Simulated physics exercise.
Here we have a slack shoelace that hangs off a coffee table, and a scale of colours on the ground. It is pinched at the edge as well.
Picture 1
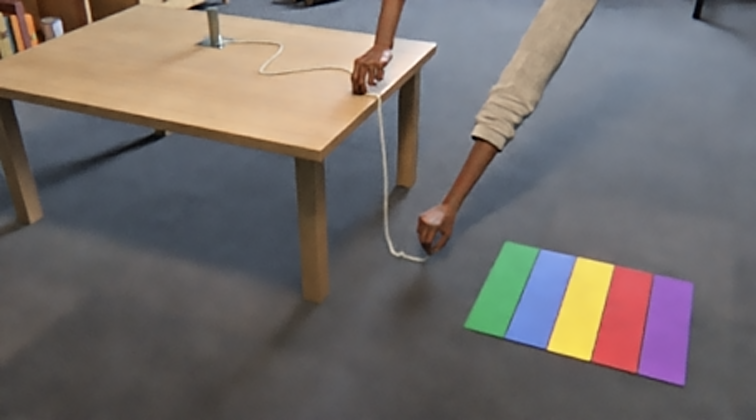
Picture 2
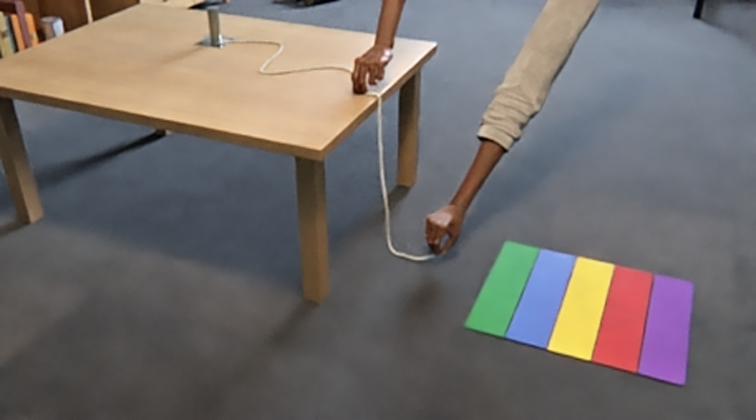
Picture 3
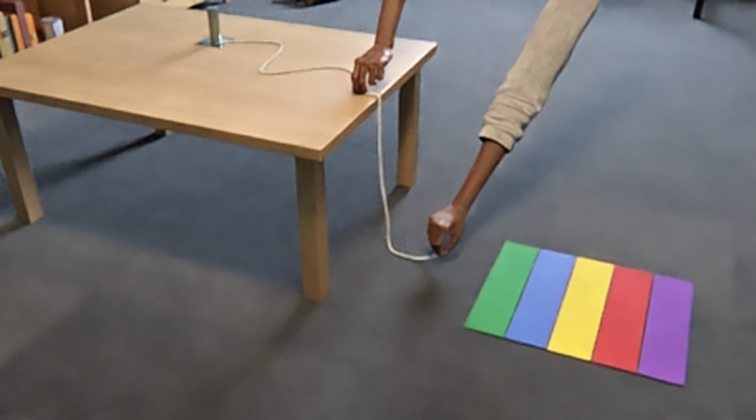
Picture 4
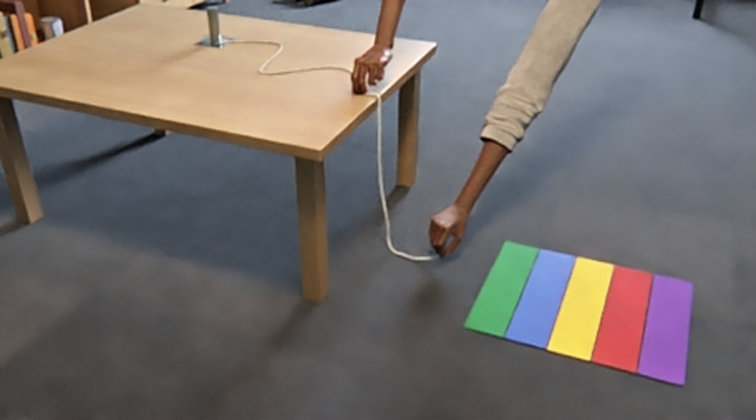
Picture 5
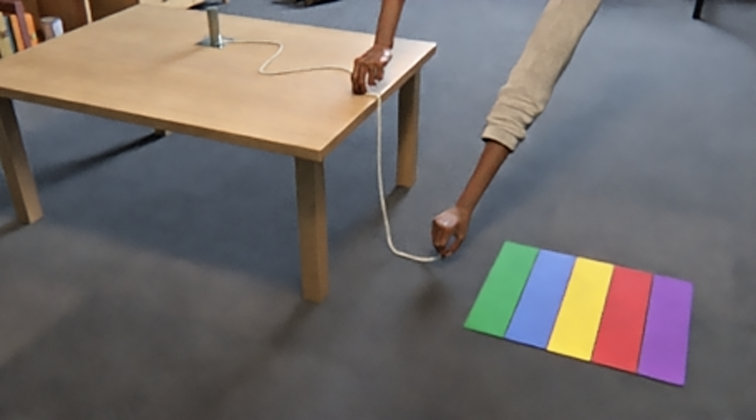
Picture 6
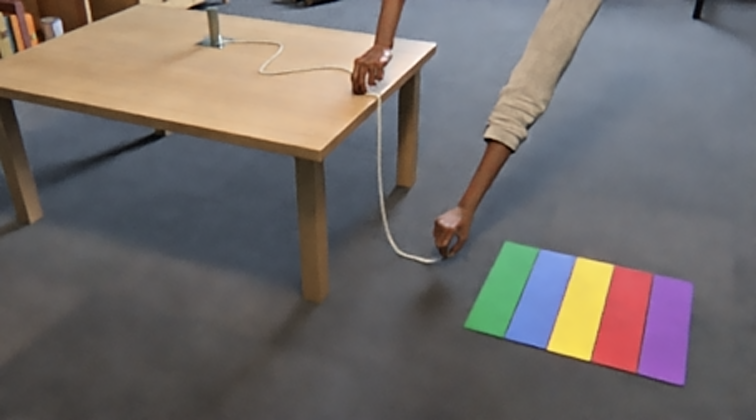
At the start, one hand pins a slack, pale cord at the edge of a wooden table while another holds its hanging end near the floor, left of a mat striped in five colours. The lower hand then shifts the end slightly right, toward the green stripe, while the upper hand stays still.
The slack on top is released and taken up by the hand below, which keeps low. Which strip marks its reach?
The end stops over the purple strip.
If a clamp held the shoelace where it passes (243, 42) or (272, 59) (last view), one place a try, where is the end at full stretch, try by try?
In that order: (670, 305) and (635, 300).
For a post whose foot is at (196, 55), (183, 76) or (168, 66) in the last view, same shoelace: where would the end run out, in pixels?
About (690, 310), (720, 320) and (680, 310).
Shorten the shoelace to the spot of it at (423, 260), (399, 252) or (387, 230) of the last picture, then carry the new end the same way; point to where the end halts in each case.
About (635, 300), (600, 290) and (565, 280).
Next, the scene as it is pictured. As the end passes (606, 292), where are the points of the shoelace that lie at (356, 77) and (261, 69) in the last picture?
They go to (398, 134) and to (323, 71).
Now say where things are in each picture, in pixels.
In the first picture, end (432, 251); green (491, 315); blue (532, 325); yellow (574, 336); red (618, 347); purple (664, 359).
In the second picture, end (440, 253); shoelace through (261, 41) (268, 62) (321, 68) (358, 89) (380, 155) (388, 233).
In the third picture, end (442, 253).
In the fourth picture, end (444, 254); shoelace through (260, 41) (268, 63) (321, 68) (358, 90) (379, 155) (388, 233).
In the fifth picture, end (446, 254).
In the sixth picture, end (448, 255); shoelace through (260, 42) (268, 63) (321, 68) (358, 90) (379, 156) (388, 234).
Soon after, end near (606, 292); over yellow.
After that, end near (652, 303); over purple.
At the stop, end near (679, 309); over purple. It gets as far as the purple strip.
